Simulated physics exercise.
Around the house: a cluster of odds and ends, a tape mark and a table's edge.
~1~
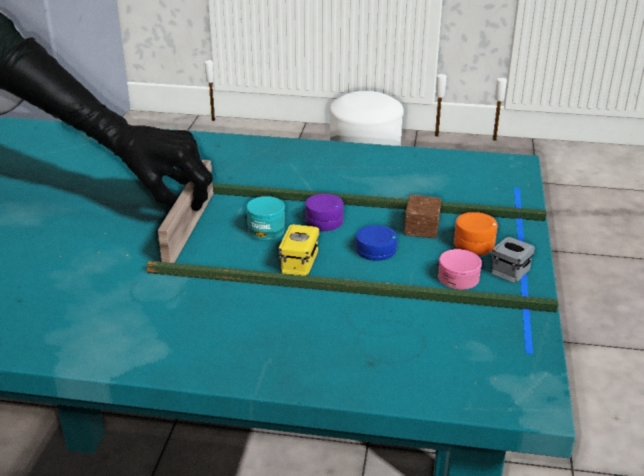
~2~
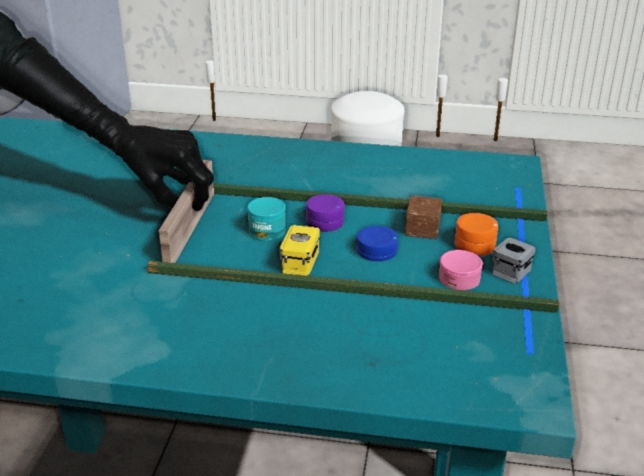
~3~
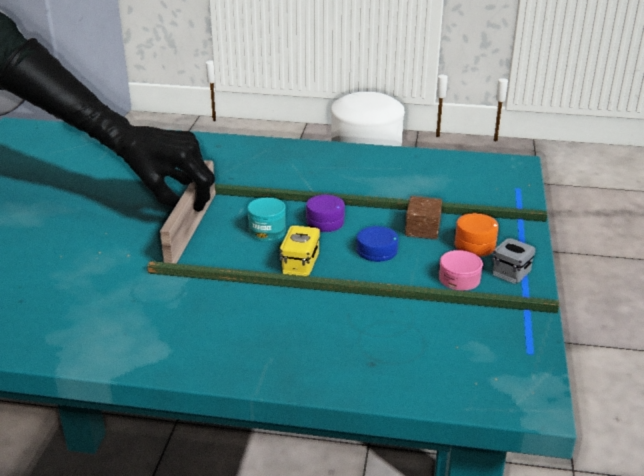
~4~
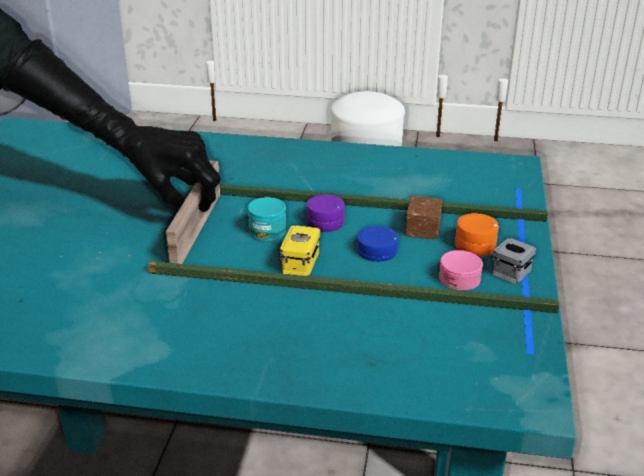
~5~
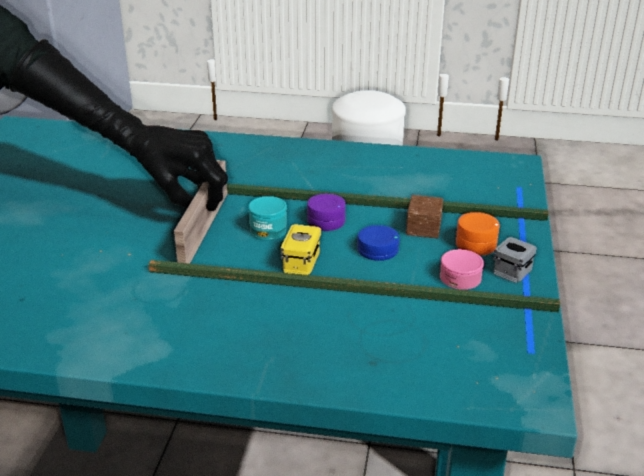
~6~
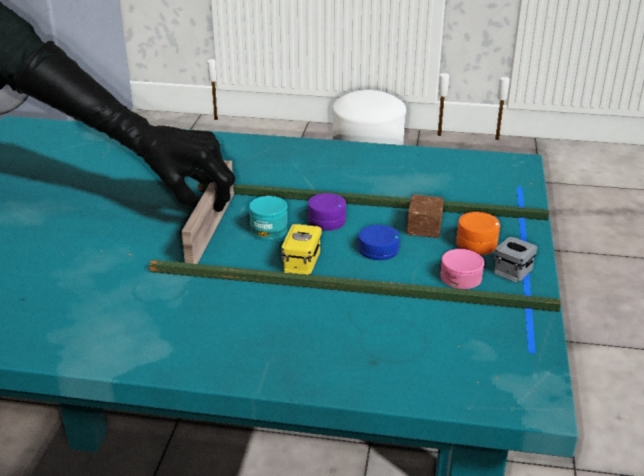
A black-gloved hand slides a wooden board slightly right toward colourful tubs on a teal table.
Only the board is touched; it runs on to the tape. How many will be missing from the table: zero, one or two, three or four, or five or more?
The number that fall off is five or more.
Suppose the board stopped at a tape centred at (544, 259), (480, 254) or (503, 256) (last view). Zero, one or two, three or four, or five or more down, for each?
In that order: Five or more; just one or two; three to four.
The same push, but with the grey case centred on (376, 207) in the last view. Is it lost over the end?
It is kept.
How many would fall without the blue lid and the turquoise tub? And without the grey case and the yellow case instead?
Fallen: 3, and 3 in the other try.
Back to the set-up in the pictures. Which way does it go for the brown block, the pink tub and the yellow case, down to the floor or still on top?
The brown block goes over, the pink tub is lost, the yellow case holds on.
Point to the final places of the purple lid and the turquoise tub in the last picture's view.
The purple lid at (543, 226), the turquoise tub at (546, 243).
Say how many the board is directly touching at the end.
The number is 3.
Early on, none off yet; grey case at rest near (515, 260); orange lid at rest near (478, 234); pink tub at rest near (462, 269).
A while later, none off yet; grey case at rest near (515, 260); orange lid at rest near (478, 234); pink tub at rest near (464, 270).
Further along, none off yet; grey case travelled about its own width near (550, 269); orange lid travelled well along near (549, 244); pink tub travelled about its own width near (517, 282).
Finally, the number that fall off is five or more; lost, blue lid, brown block, pink tub, orange lid and grey case.
